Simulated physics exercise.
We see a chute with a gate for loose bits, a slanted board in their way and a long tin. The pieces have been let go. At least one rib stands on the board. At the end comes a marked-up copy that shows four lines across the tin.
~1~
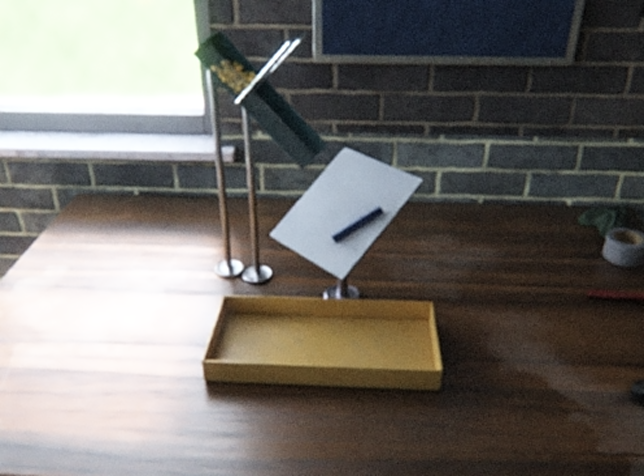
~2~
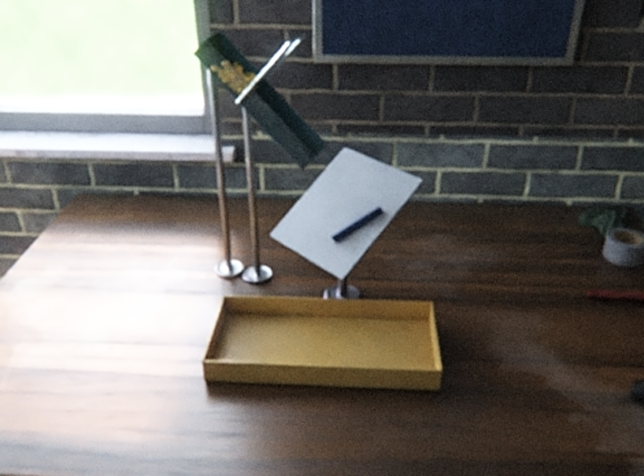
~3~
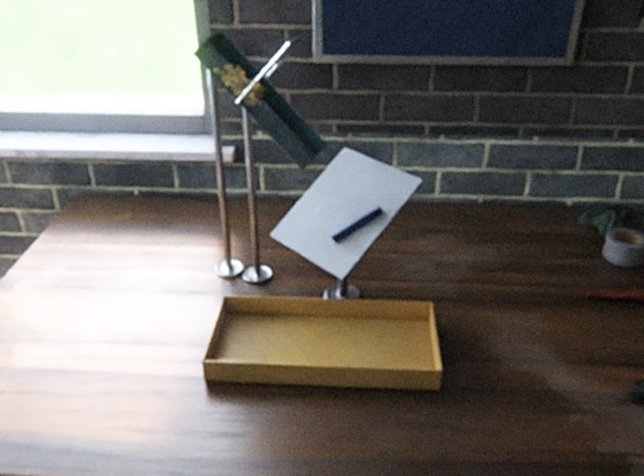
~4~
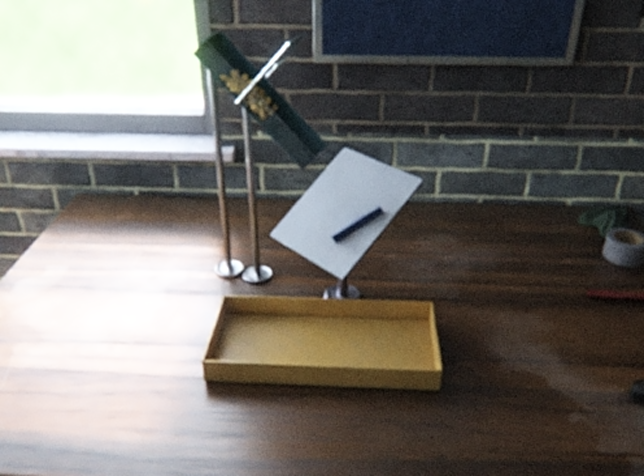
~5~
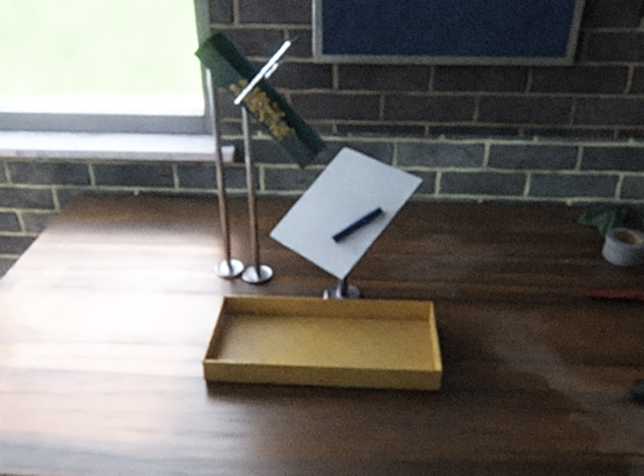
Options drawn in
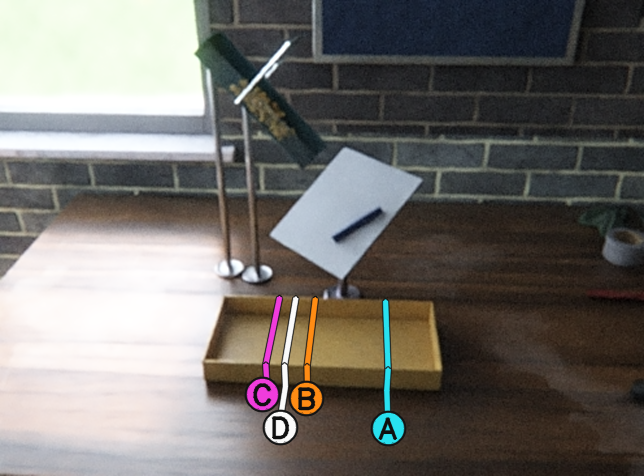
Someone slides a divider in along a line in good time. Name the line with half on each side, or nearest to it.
C is best.
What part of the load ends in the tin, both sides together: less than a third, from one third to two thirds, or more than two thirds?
It is more than two thirds.
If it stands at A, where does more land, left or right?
Left.
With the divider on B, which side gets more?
The left side.
On the marked copy, line A crosses the front rim at (388, 368); line B crosses the front rim at (307, 365); line C crosses the front rim at (265, 363); line D crosses the front rim at (284, 364).
If A is chosen, of what is caught, every piece on the left of the divider, not one piece on the right.
If B is chosen, of what is caught, almost all on the left of the divider, about a tenth on the right.
If C is chosen, of what is caught, roughly half on the left of the divider, roughly half on the right.
If D is chosen, of what is caught, the larger part on the left of the divider, about a tenth on the right.
